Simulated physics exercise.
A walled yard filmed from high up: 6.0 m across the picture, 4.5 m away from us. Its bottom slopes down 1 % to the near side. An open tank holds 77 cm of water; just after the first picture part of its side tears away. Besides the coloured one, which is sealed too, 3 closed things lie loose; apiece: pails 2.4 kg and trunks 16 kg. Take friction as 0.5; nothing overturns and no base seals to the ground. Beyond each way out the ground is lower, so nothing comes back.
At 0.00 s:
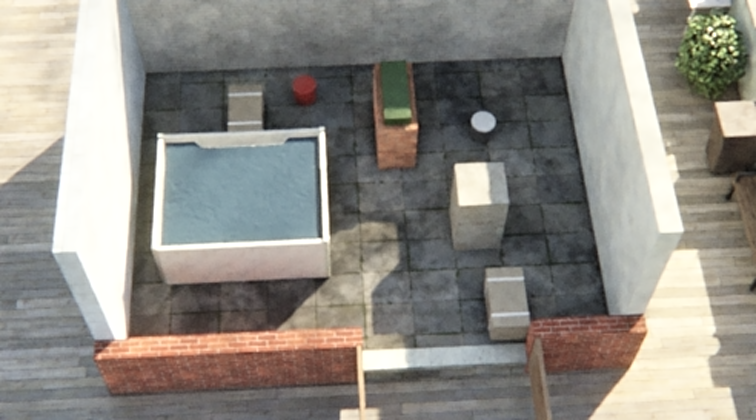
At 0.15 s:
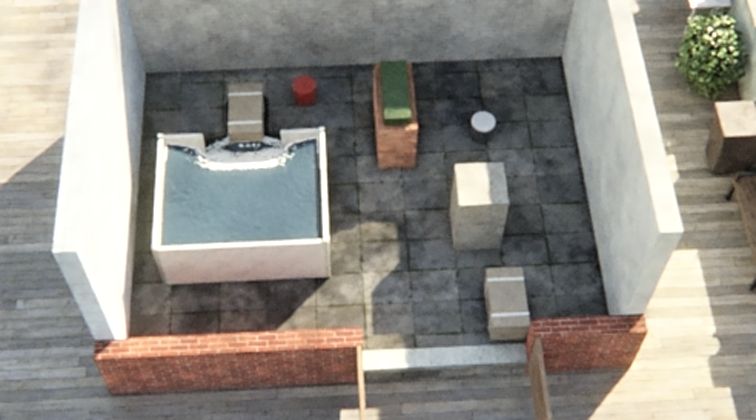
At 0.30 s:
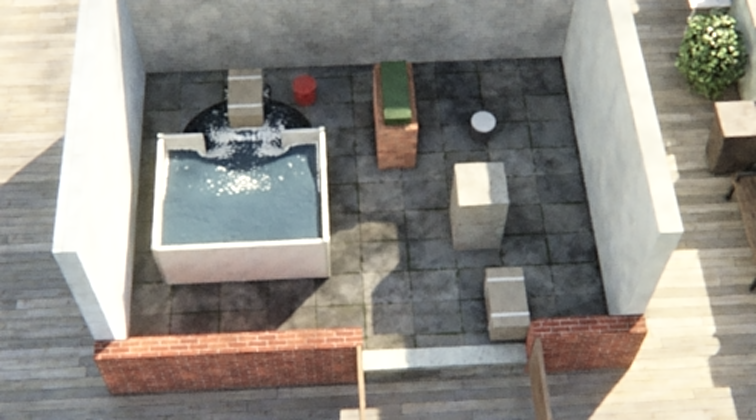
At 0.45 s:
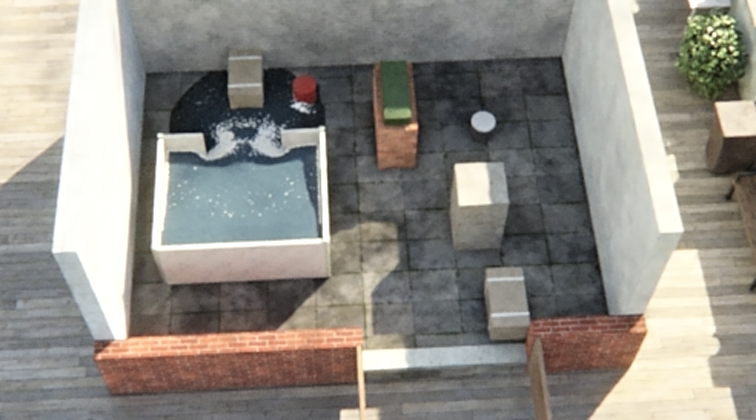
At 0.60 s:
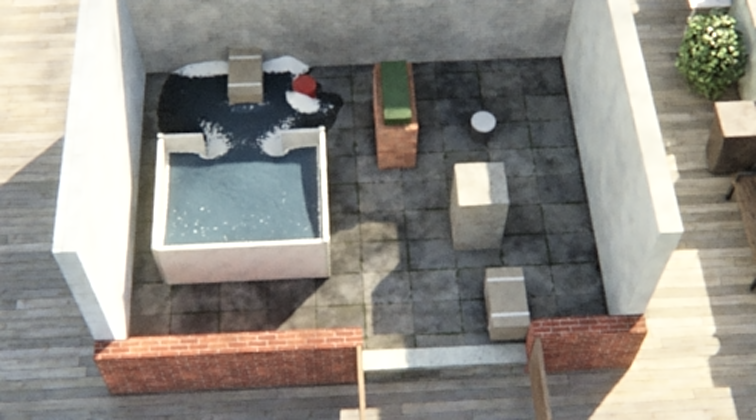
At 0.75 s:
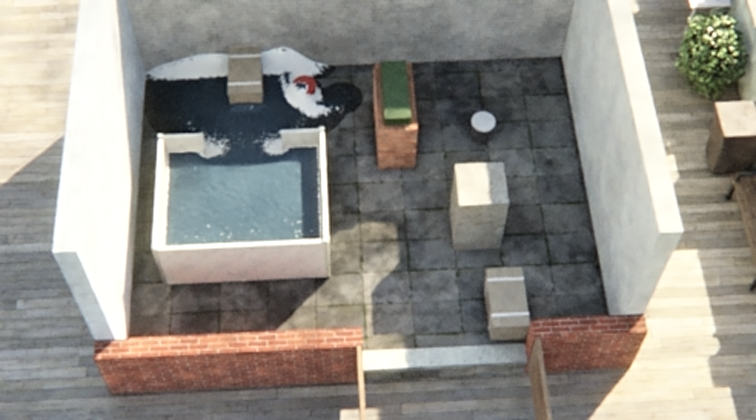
A walled yard with dark paving is seen from high above by a still camera, with low brick walls and openings on the near side. A pale open tank of water stands at left, a trunk and red pail behind it, a green-topped brick block mid-yard, and a pale block, white pail and another trunk at right. The tank's far side breaks open, and water gushes out, pushes the trunk behind it backward, then spreads foaming along the back wall and around the red pail.
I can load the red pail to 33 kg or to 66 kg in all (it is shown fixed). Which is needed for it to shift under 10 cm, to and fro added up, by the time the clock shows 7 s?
For it, only the larger load is enough.
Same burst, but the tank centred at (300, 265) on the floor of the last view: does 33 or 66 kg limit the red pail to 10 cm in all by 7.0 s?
Then only the higher weight holds it.
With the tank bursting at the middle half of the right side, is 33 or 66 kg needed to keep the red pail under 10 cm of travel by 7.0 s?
In that case the smaller load will do.
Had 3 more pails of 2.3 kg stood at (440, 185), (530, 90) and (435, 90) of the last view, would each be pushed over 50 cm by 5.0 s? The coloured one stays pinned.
In turn: Short of it, more, more.
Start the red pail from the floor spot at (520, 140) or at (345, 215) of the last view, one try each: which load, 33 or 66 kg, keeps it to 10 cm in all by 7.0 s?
In turn: Either load holds; either load holds.
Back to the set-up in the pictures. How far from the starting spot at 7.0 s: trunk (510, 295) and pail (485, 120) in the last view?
In that order: 50 cm, 140 cm.
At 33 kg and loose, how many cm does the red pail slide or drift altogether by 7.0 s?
About 200 cm.
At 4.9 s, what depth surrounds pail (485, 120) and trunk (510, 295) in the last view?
About 3 and 5 cm.
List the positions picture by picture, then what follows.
In the first picture, the red pail at (304, 84), on the bottom; 3.0 m2 under water; 0 of 4 have shifted.
In the second picture, the red pail at (304, 84), on the bottom; 3.7 m2 under water; 0 of 4 have shifted.
In the third picture, the red pail at (304, 84) rests on the ground; water covers 4.5 m2; 1 of 4 have shifted.
In the fourth picture, the red pail at (304, 84) rests on the ground; water covers 5.6 m2; 1 of 4 have shifted.
In the fifth picture, the red pail at (304, 84), on the bottom; water covers 6.3 m2; 1 of 4 have shifted.
In the sixth picture, the red pail at (304, 84) rests on the ground; water covers 6.8 m2; 1 of 4 have shifted.
After 1.4 s the red pail would be 31 cm from its start with 33 kg and 0 cm from its start with 66 kg; 16 cm of water round it then.
After 3.1 s the red pail would be 152 cm from its start with 33 kg and 0 cm from its start with 66 kg; 18 cm of water round it then.
After 4.9 s the red pail would be 191 cm from its start with 33 kg and 0 cm from its start with 66 kg; 13 cm of water round it then.
After 7.0 s the red pail would be 191 cm from its start with 33 kg and 0 cm from its start with 66 kg; 10 cm of water round it then.
